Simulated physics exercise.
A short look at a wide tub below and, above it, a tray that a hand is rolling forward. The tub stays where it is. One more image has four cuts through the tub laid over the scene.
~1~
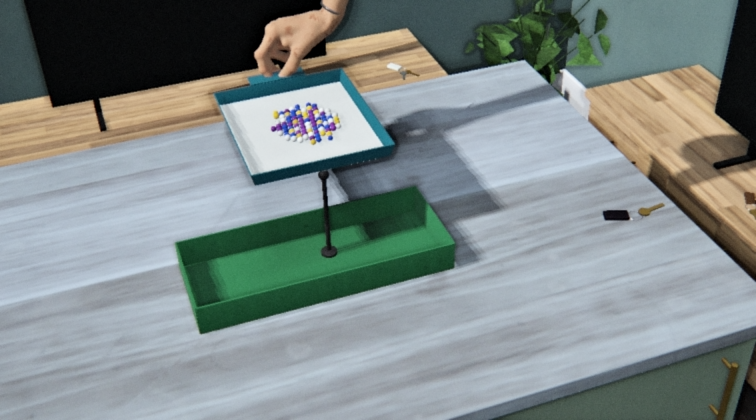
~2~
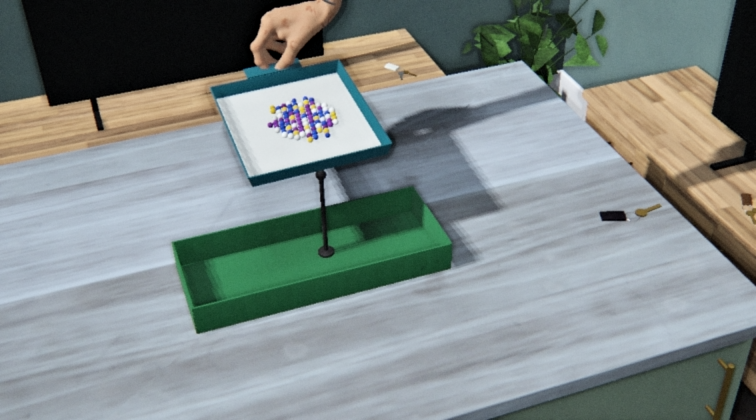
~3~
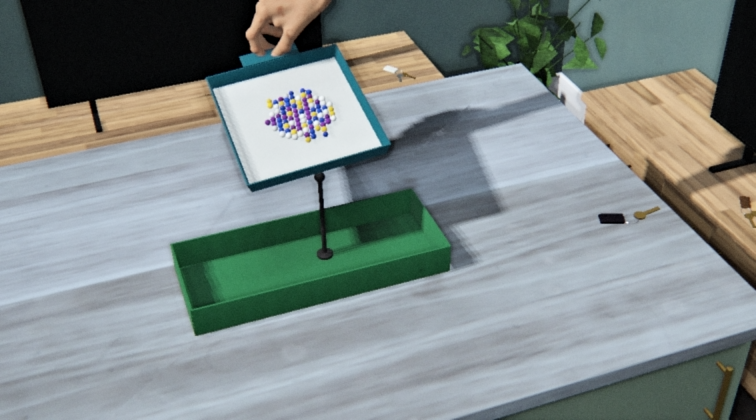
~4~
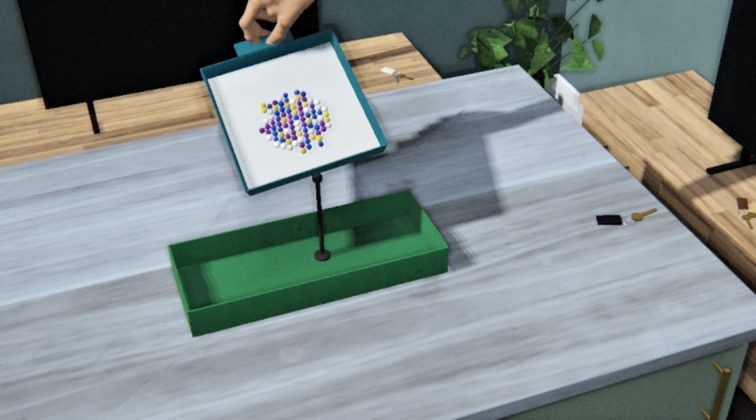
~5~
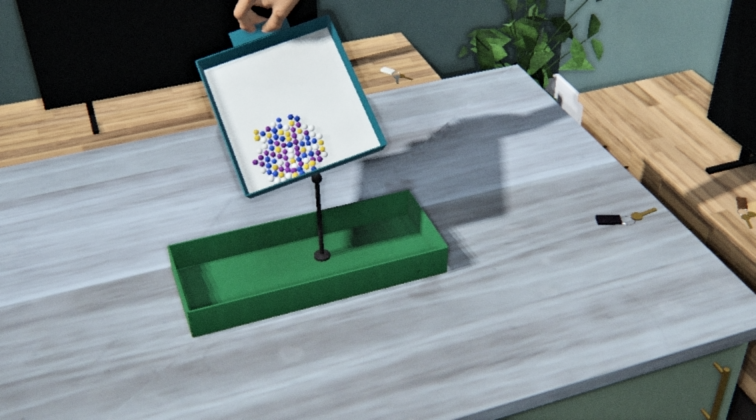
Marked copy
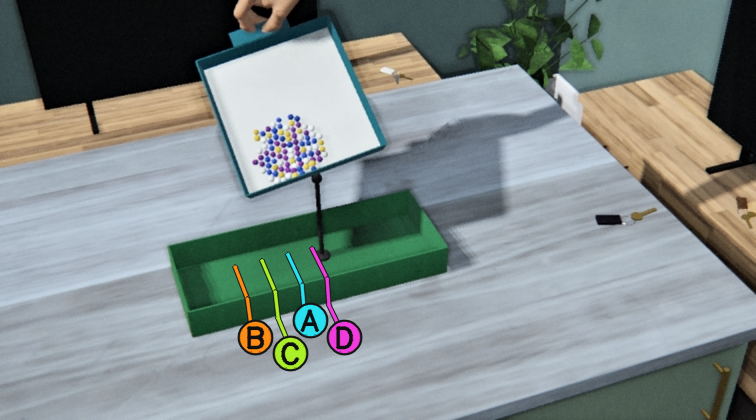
The clip opens on a hand holding the back of a teal tray of small colourful beads, nearly level above a long green tub on a grey tabletop. The hand raises the back edge, steadily tilting the tray forward and toward its left corner, and the beads slide down the white surface toward the lower edge.
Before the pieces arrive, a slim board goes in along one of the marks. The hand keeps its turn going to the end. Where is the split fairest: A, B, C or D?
C beats the others.
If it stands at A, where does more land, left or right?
More lands on the left.
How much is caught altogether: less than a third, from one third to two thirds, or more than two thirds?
It is more than two thirds.
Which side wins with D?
Left.
On the marked copy, line A crosses the front rim at (301, 284); line B crosses the front rim at (247, 297); line C crosses the front rim at (274, 290); line D crosses the front rim at (326, 277).
Choosing A, of what is caught, almost all on the left of the divider, about a tenth on the right.
Choosing B, of what is caught, just a few on the left of the divider, almost all on the right.
Choosing C, of what is caught, roughly a third on the left of the divider, roughly two thirds on the right.
Choosing D, of what is caught, every piece on the left of the divider, not one piece on the right.
